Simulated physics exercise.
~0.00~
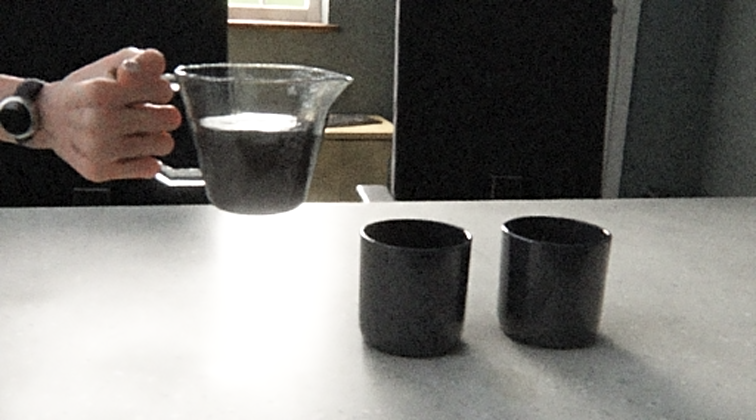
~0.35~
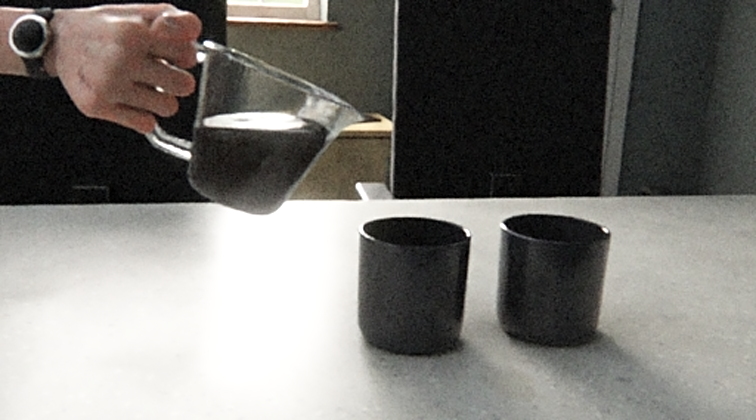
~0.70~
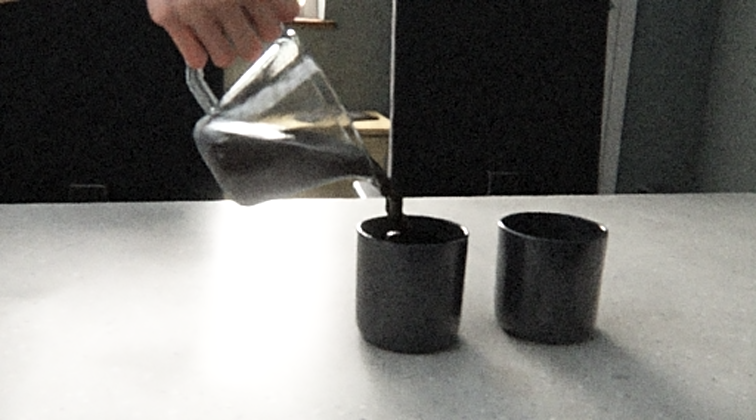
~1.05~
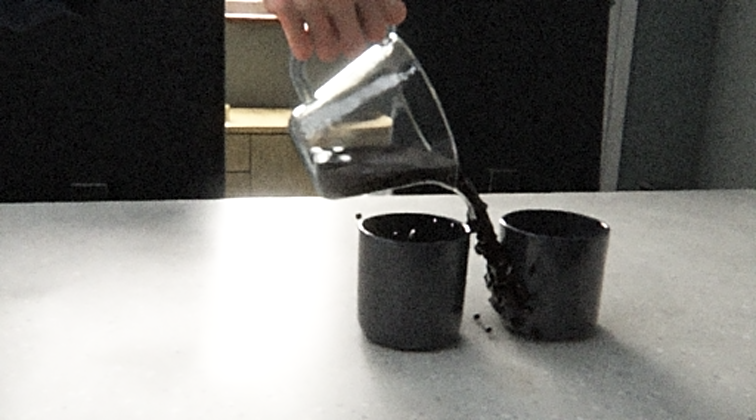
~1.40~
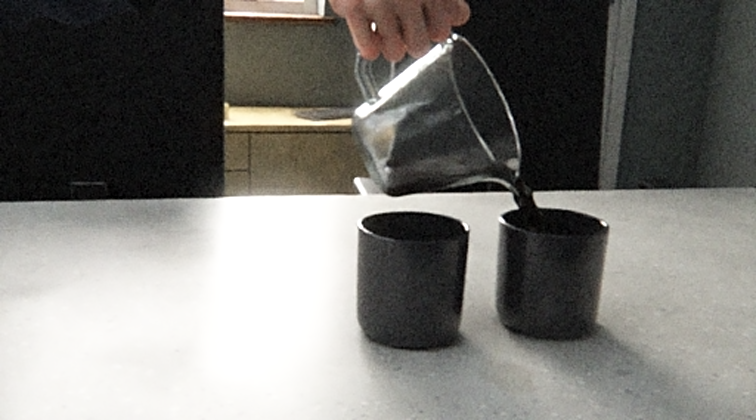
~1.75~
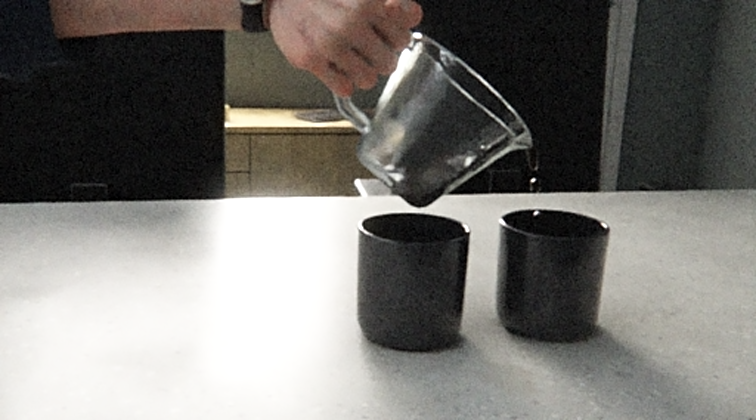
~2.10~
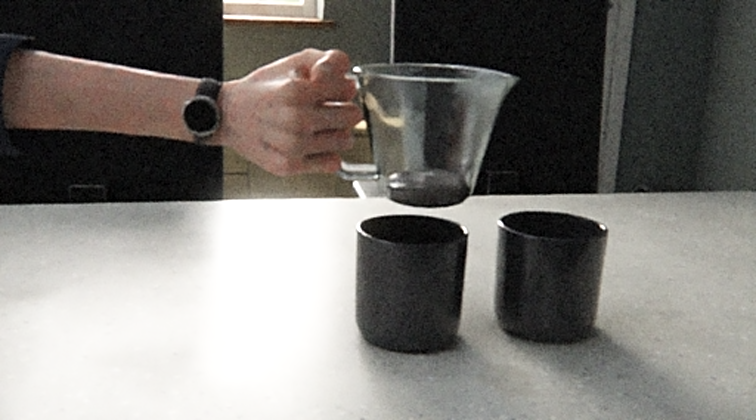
Hand tilting a glass jug and pouring dark coffee into two black mugs, spilling some between them, then levelling the nearly empty jug.
